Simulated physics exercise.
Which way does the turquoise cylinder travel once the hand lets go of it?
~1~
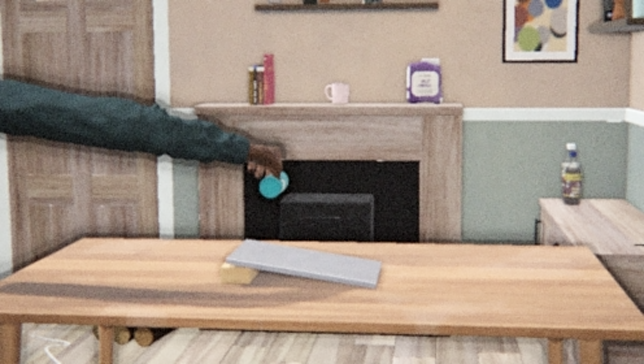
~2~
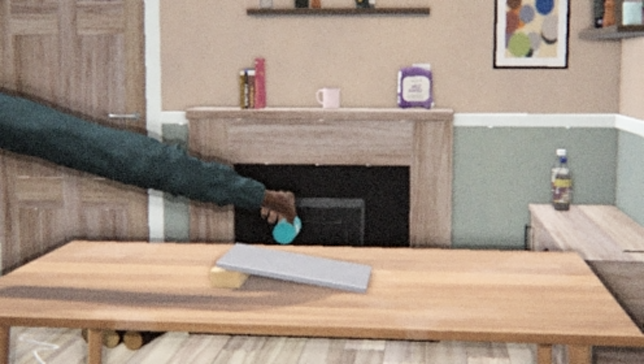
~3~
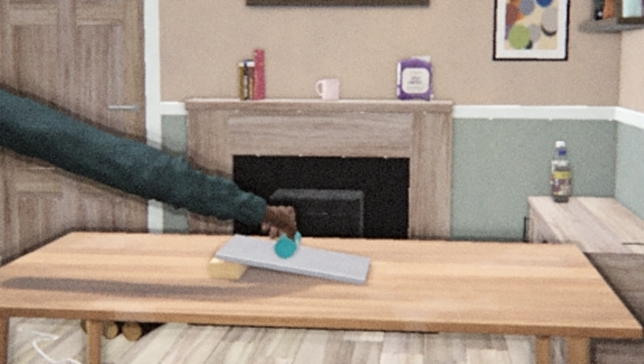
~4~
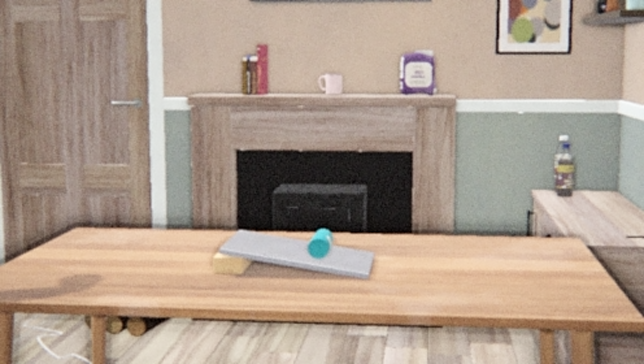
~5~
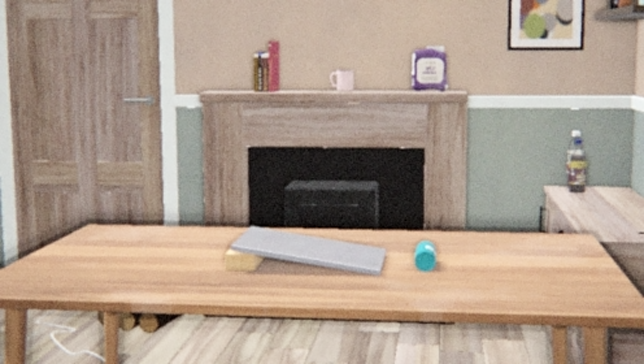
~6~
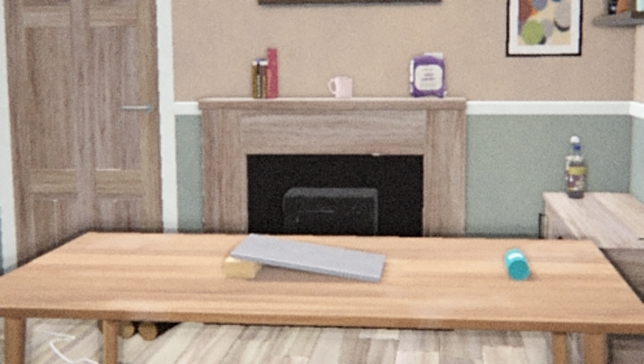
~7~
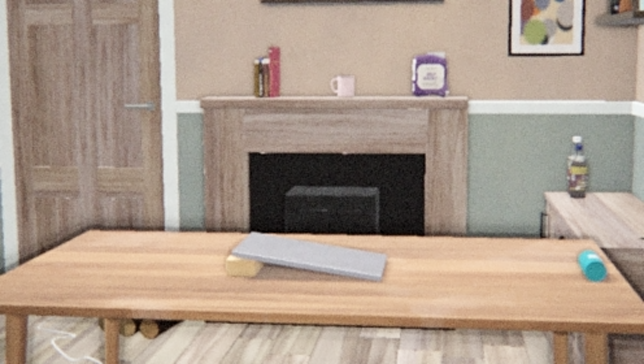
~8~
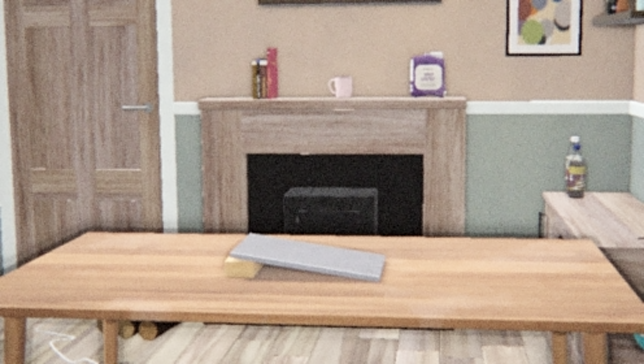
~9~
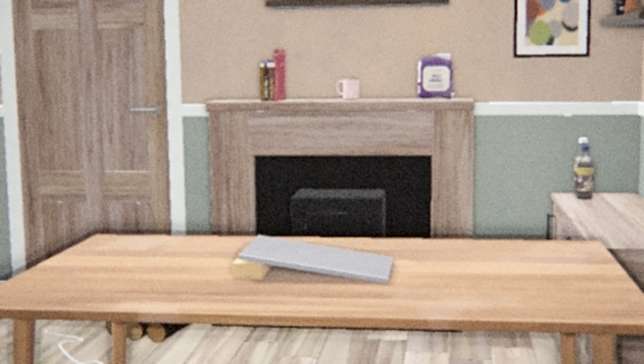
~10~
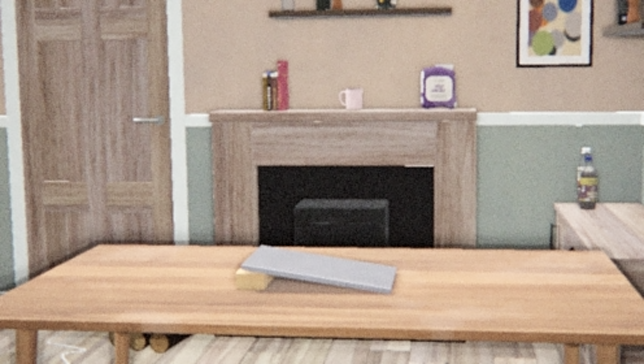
It rolls to the right, down the sloping board and on across the table.
